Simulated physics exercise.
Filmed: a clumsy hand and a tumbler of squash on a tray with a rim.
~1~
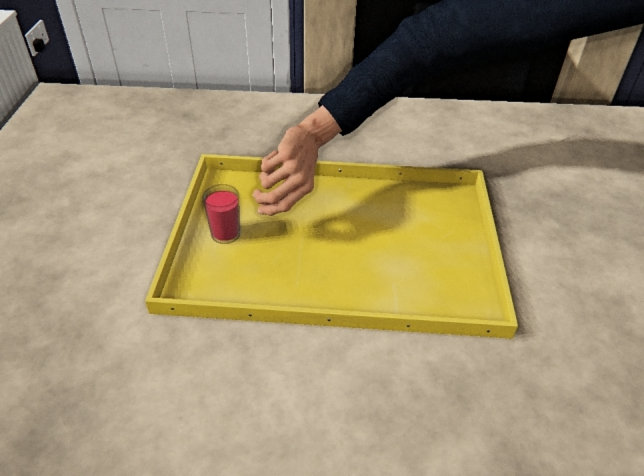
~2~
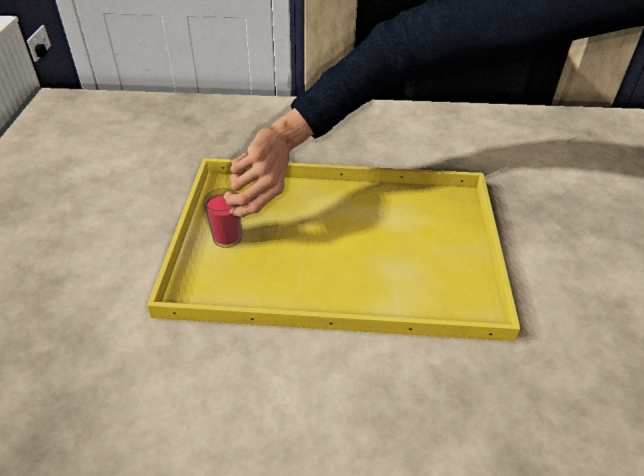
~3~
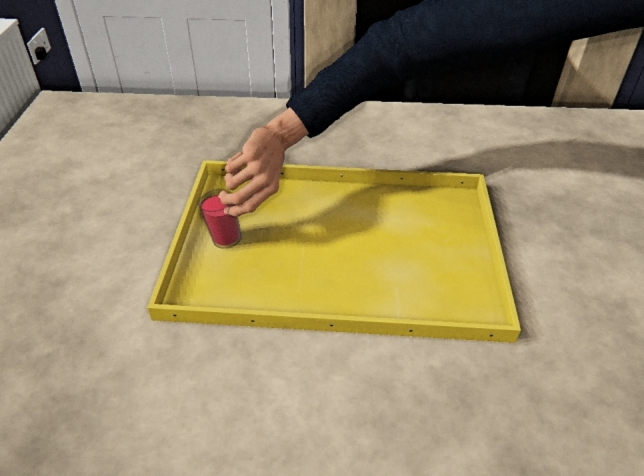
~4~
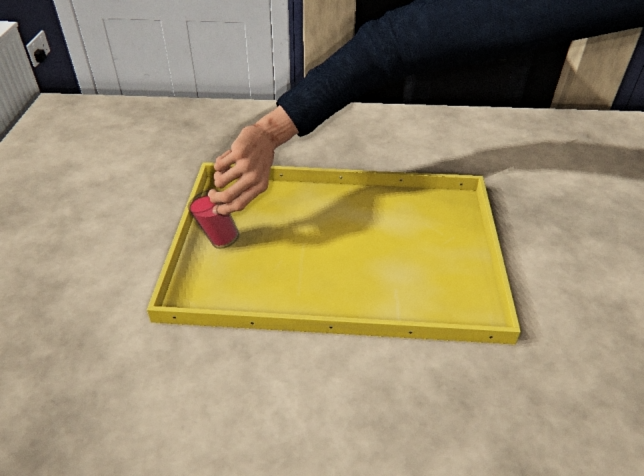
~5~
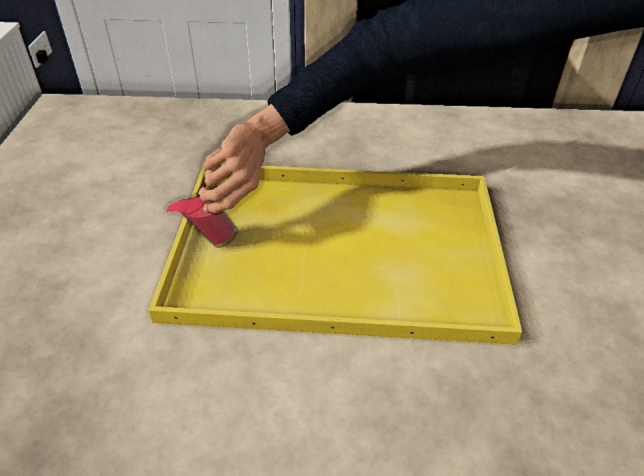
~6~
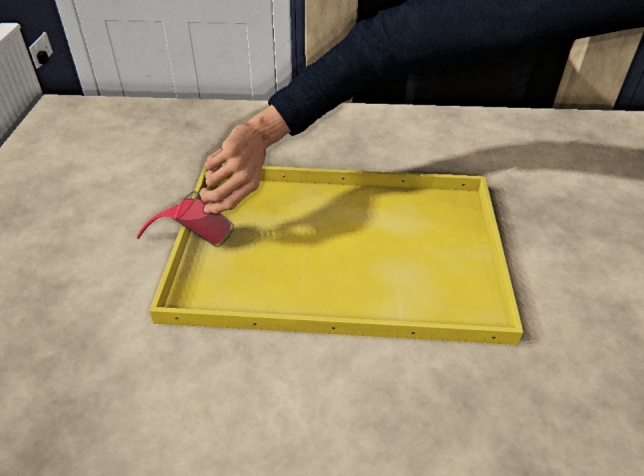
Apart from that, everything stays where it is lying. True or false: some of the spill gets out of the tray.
True, some gets out.
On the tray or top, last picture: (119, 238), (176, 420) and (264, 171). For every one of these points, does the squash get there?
Going in the order asked, the first spot is inside the spill, the second is outside the spill and the third is outside the spill.
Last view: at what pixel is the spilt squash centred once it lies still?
The centre settles near (36, 230) in the last view.
Next, the tumbler lies across the rim; the puddle covers about as much as a plate; the table is getting wet.
After that, the puddle covers about as much as a tray; the table is getting wet.
Finally, the puddle covers about as much as a tray; the table is getting wet.
